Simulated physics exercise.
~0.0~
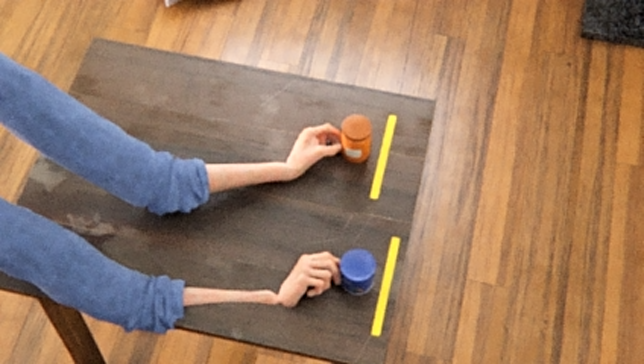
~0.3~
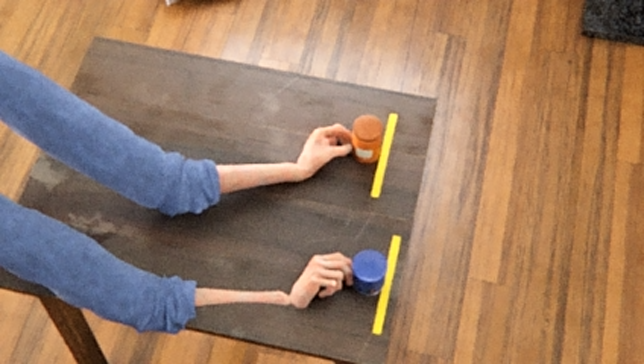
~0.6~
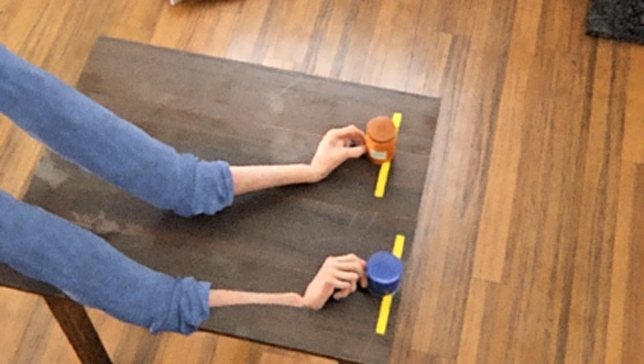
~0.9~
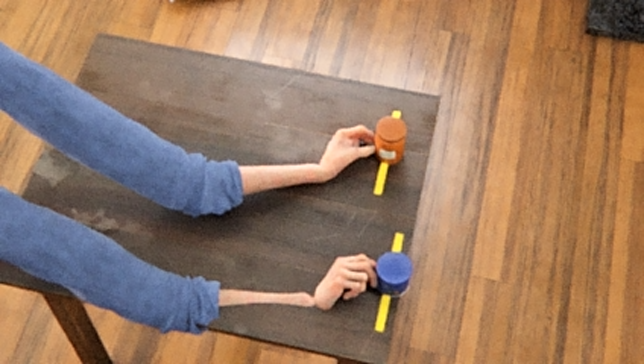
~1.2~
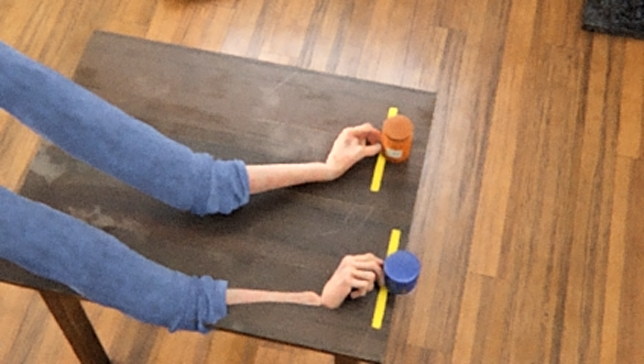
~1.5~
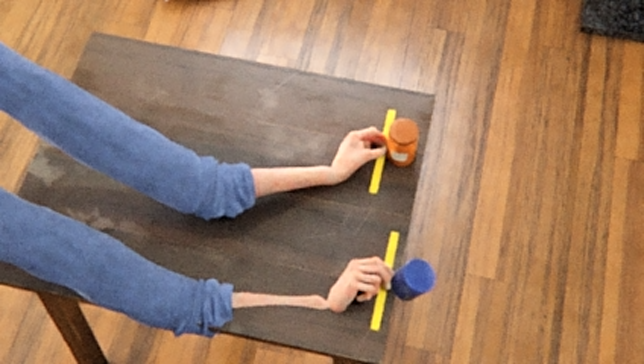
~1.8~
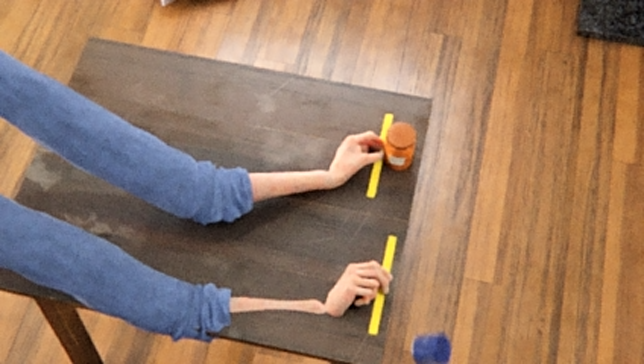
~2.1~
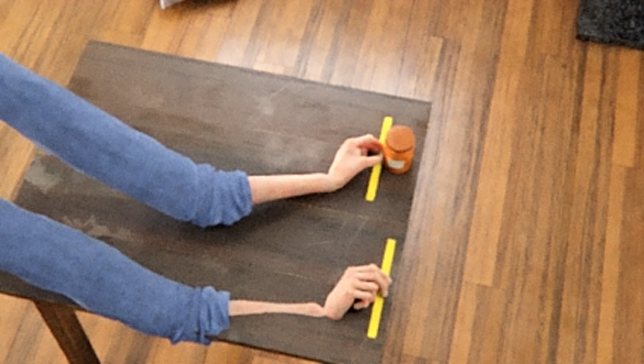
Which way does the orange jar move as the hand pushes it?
The orange jar moves to the right, crossing its strip of yellow tape and stopping upright near the table's edge.
